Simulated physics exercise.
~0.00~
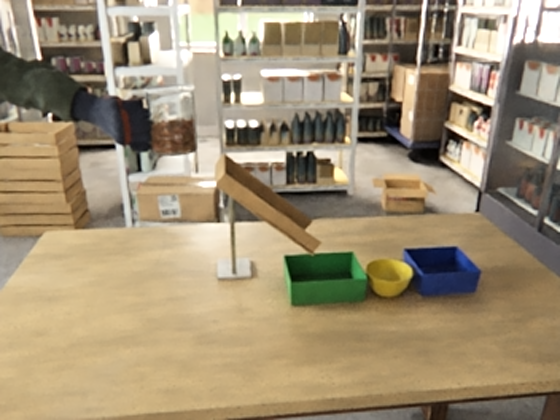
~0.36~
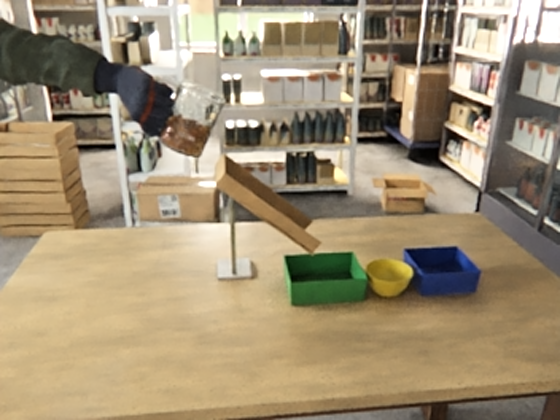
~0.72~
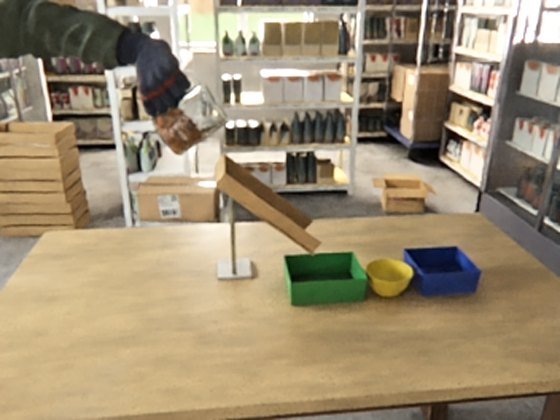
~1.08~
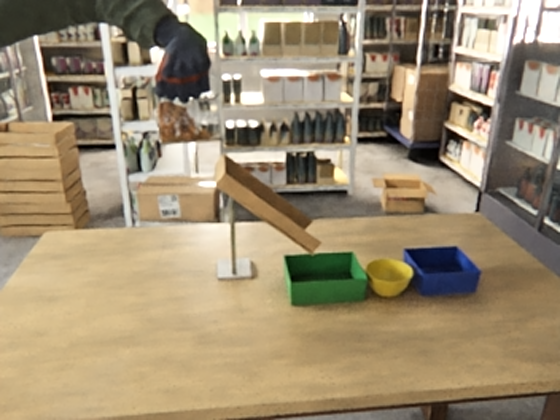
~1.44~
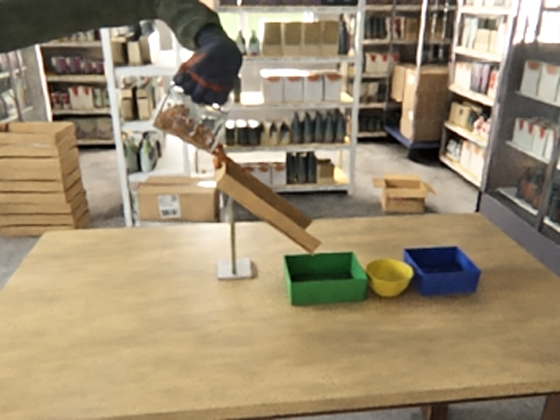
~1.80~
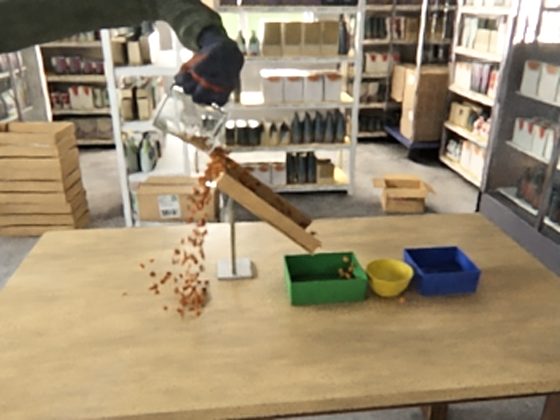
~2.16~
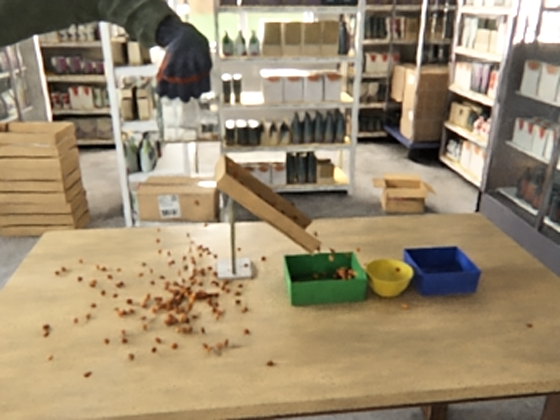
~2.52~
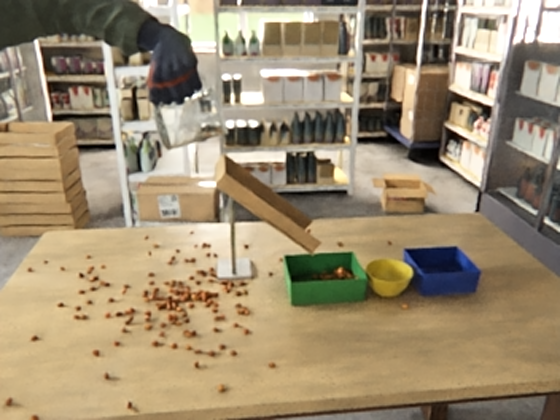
Reddish-brown bits spilled across a wooden table when a gloved hand tipped a clear jug over the top of a sloping chute; some slid into the green tin, most scattered outside, and the yellow bowl and blue tin stayed empty as the hand held the emptied jug.
